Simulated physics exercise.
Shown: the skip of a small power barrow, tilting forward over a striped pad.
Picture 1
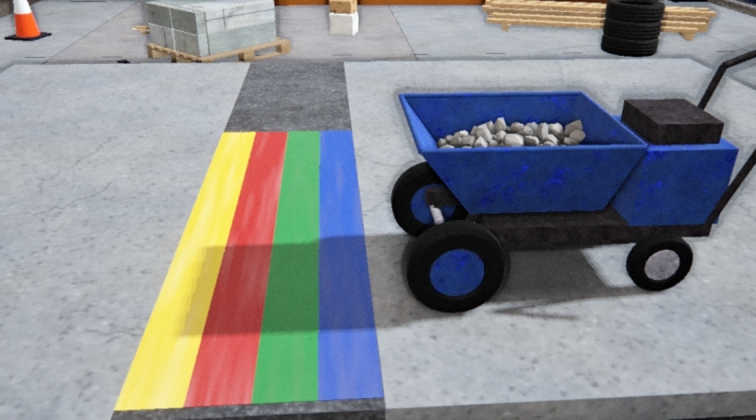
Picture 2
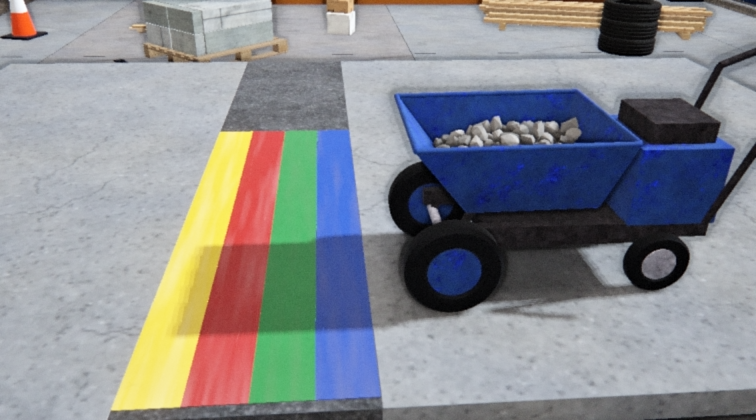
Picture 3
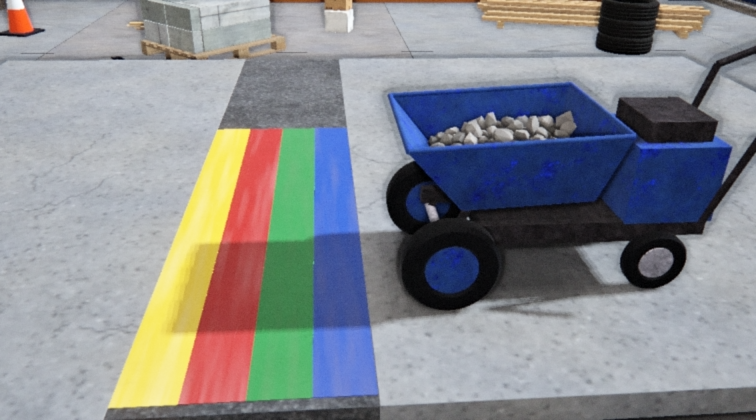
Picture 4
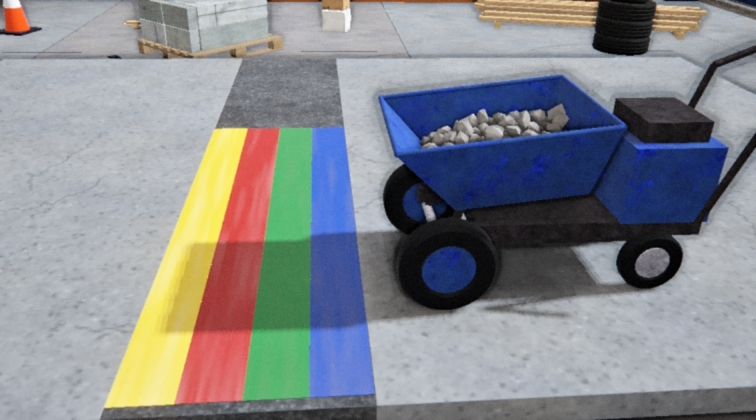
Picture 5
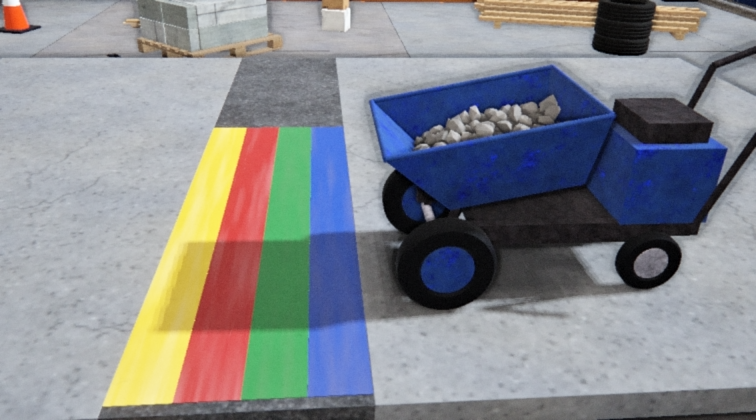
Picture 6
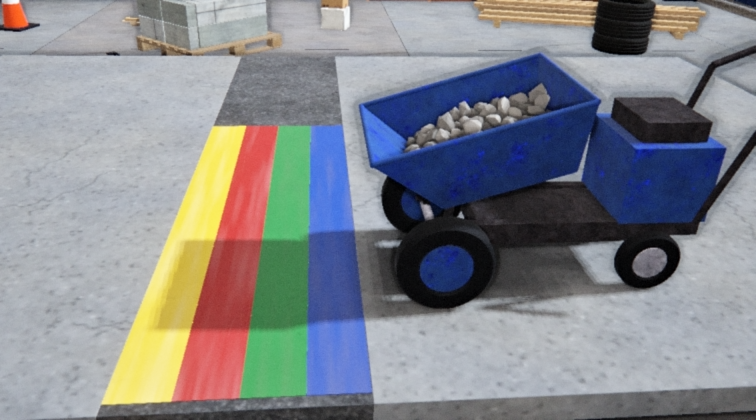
Blue skip of broken stones on a small power barrow tilting gradually forward to the left, beside a pad striped in four colours.
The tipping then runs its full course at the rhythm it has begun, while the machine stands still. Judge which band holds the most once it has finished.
Most on it: Green.
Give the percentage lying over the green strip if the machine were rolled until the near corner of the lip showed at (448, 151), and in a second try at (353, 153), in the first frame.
Around 40 % the first time and around 0 % the second.
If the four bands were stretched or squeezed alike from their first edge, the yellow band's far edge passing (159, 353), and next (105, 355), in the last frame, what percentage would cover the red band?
In turn, 30 and 20 in a hundred.
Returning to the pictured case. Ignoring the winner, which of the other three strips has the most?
That red strip comes second.
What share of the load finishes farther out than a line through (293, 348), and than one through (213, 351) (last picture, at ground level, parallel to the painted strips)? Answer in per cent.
Roughly 70 and 20 %.
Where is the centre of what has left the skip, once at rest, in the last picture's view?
Resting centre, last picture - approx. (270, 261).
Soon after the last picture, skip tipped steeply; all in the skip.
A little later, skip tipped right over; most in the skip; about a quarter over the green strip; a small part over the red strip; a stray few over the yellow strip.
Later still, skip tipped right over; about a quarter in the skip; a stray few over the blue strip; about a third over the green strip; about a quarter over the red strip; a small part over the yellow strip; a stray few off the paint.
At rest, skip tipped right over; about a quarter in the skip; a stray few over the blue strip; about half over the green strip; about a quarter over the red strip; a small part over the yellow strip; a stray few off the paint.
